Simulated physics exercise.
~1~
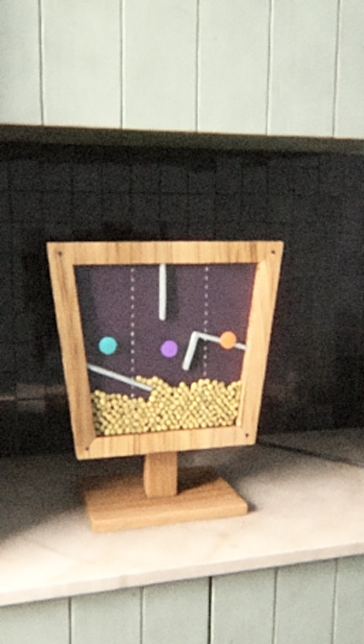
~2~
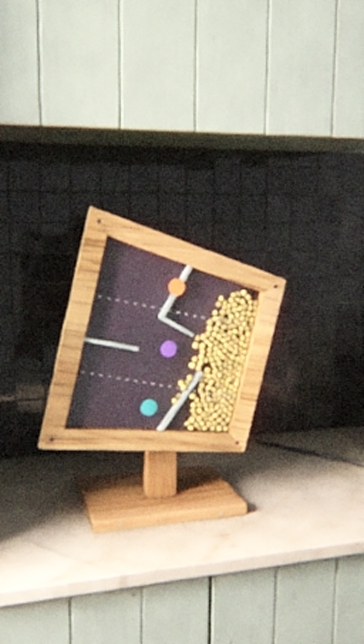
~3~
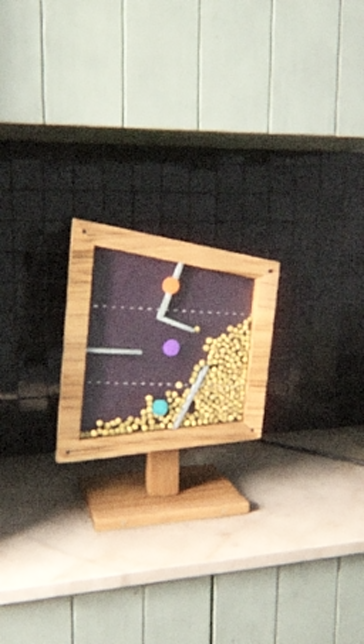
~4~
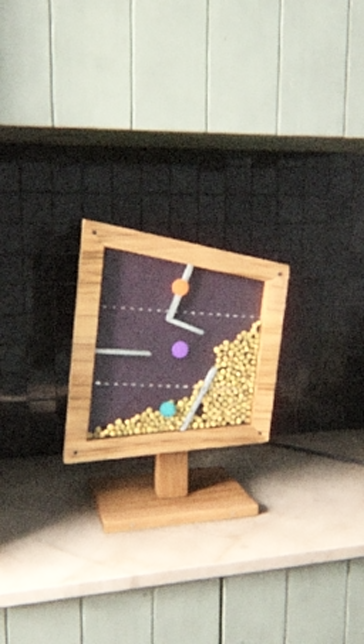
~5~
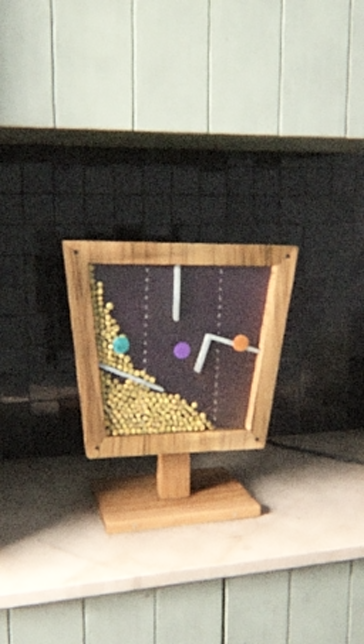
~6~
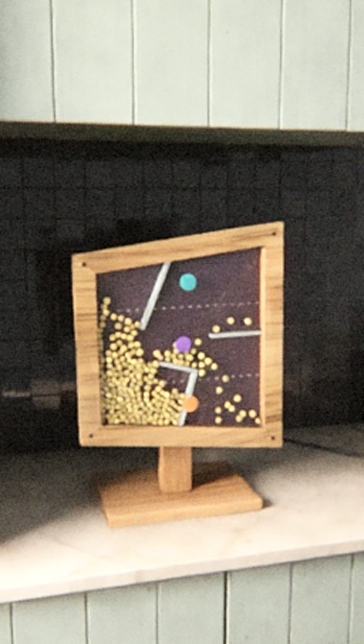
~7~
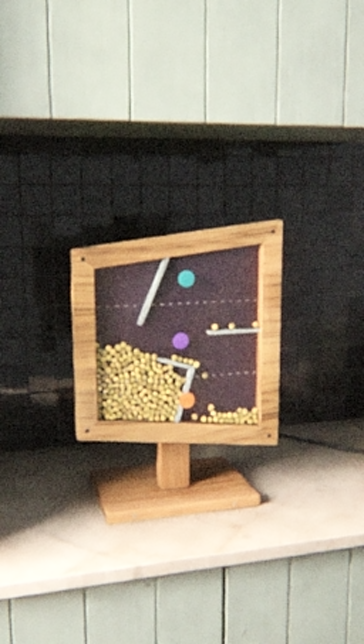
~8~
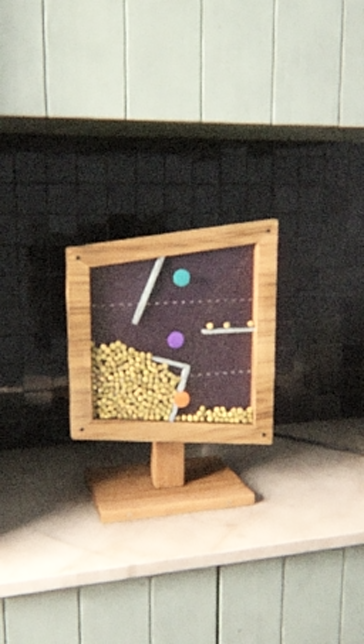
Wooden-framed box of pale beans turning anticlockwise, then swinging back clockwise, the beans spilling across and settling mostly at lower left.
